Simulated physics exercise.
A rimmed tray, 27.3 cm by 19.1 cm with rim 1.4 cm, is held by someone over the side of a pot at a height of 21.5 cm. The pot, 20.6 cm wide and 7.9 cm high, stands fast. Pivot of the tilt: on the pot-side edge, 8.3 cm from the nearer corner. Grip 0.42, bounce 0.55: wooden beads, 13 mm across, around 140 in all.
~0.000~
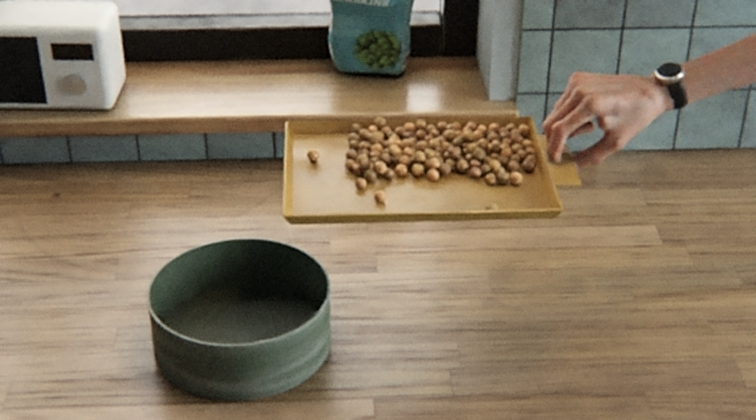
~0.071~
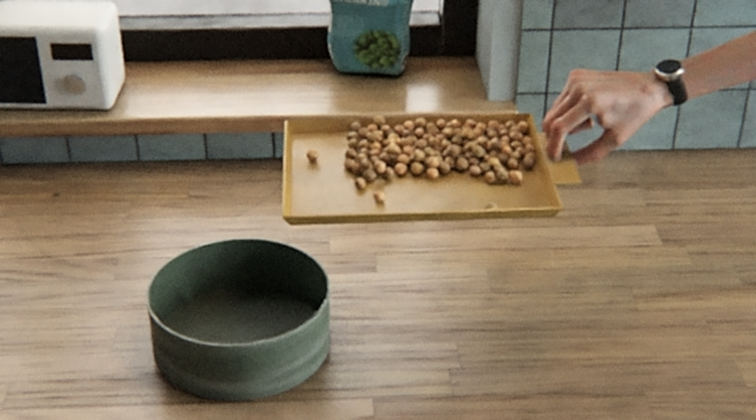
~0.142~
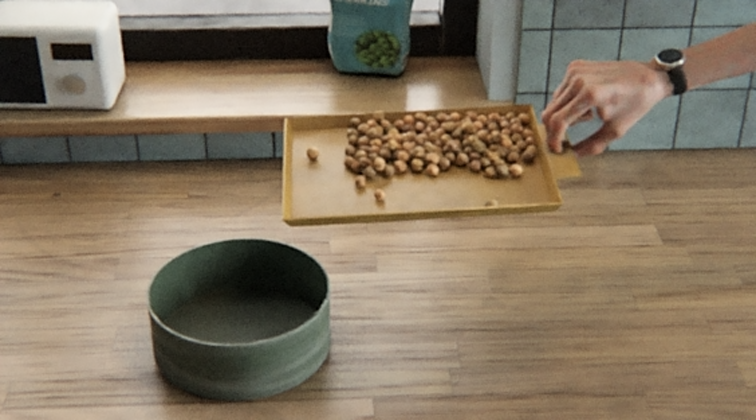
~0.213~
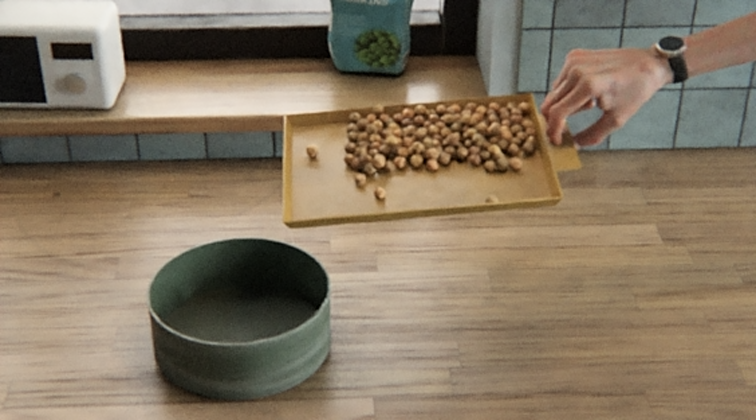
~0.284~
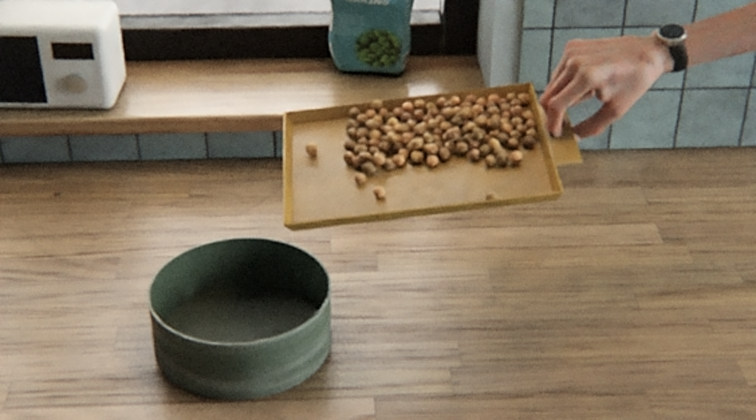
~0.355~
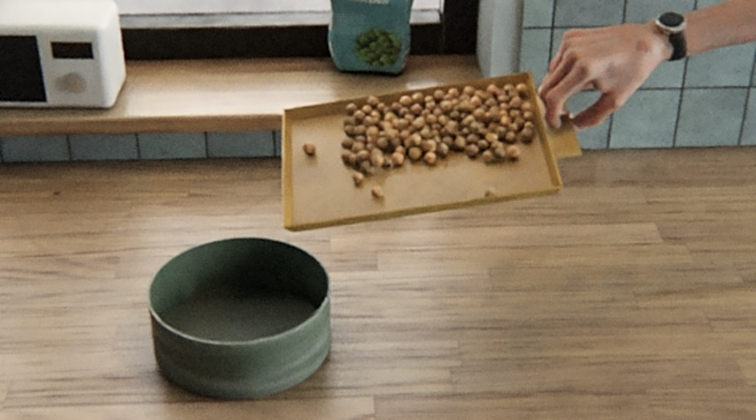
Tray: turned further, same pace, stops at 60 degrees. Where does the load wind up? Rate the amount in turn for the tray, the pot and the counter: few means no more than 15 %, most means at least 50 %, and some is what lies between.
Tray: Few; pot: Some; counter: Most.
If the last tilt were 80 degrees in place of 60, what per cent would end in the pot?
Result: Close to 35 %.
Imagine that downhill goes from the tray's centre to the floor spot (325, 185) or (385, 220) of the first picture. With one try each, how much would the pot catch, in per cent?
Some 75 and 15 per cent.
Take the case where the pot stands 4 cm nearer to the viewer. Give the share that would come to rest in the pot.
Estimated share: Around 65 in a hundred.
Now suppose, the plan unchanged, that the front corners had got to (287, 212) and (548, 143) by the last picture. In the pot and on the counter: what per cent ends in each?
Pot 65 % / counter 10 %.
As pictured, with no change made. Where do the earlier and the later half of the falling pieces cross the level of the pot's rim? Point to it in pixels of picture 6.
Roughly (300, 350) to begin with, later roughly (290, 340).
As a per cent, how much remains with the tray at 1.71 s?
About 20% of the load.
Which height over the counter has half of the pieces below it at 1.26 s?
Some 22 cm above the counter.
After 0.90 s, tilt 35 degrees; the tray holds 85 %, the pot 0 %.
Then, at 1.26 s, tilt 50 degrees; the tray holds 65 %, the pot 5 %.
After 1.71 s, tilt 60 degrees; the tray holds 20 %, the pot 20 %.
At rest (2.9 s), tray 5 %, pot 30 %, counter 60 %.
